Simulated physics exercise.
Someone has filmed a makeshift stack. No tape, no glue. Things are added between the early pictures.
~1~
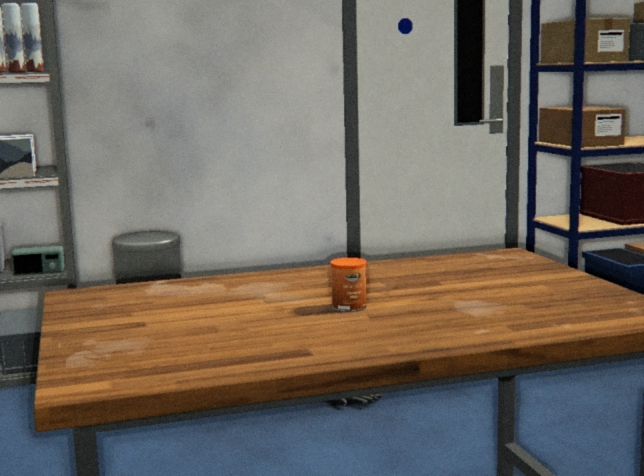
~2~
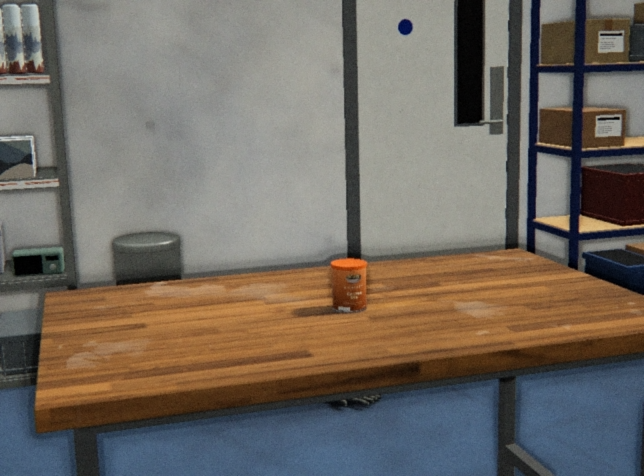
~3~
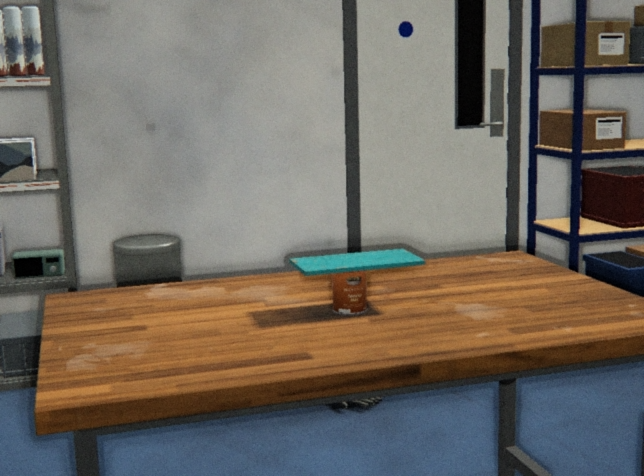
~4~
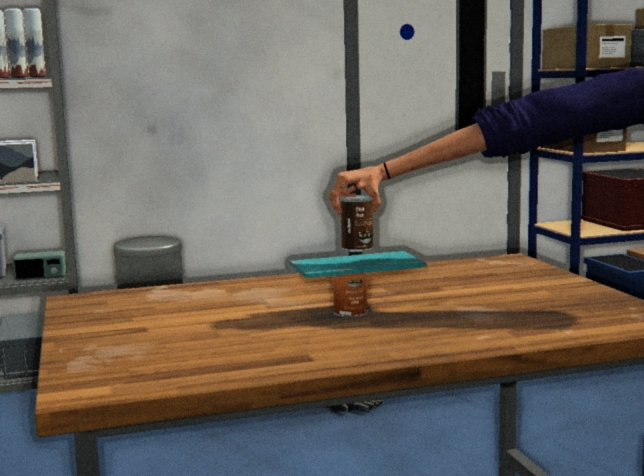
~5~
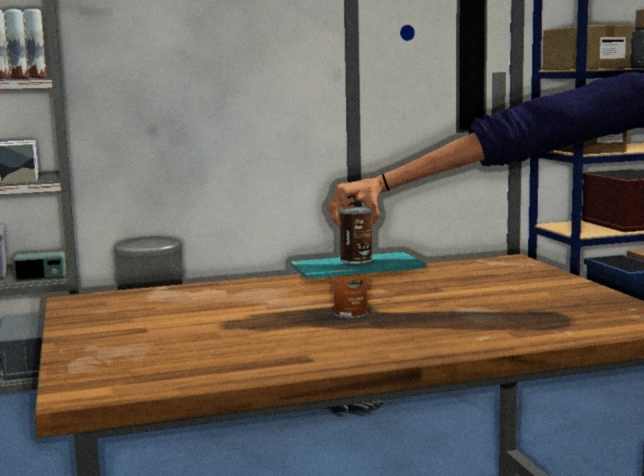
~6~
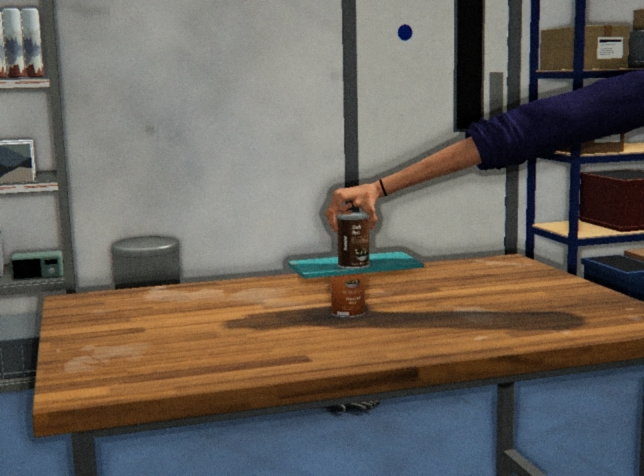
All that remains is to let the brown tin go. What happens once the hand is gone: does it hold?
The stack keeps its balance.
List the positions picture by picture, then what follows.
In the first frame, the last thing is not in view yet; orange tin (349, 285).
In the second frame, the last thing is not in view yet; orange tin (349, 286).
In the third frame, the last thing is not in view yet; orange tin (349, 288).
The fourth frame shows still above its spot; brown tin (357, 223); orange tin (350, 290).
The fifth frame shows still above its spot; brown tin (356, 235); orange tin (350, 291).
The sixth frame shows in place under the hand; brown tin (353, 240); orange tin (348, 290).
Then, 0.20 s on from there, no change.
Then, 0.50 s on from there, brown tin resting near (353, 241).
In the end, all 3 unmoved. At the end, from the last picture's camera, brown tin near (353, 241). The stack holds.
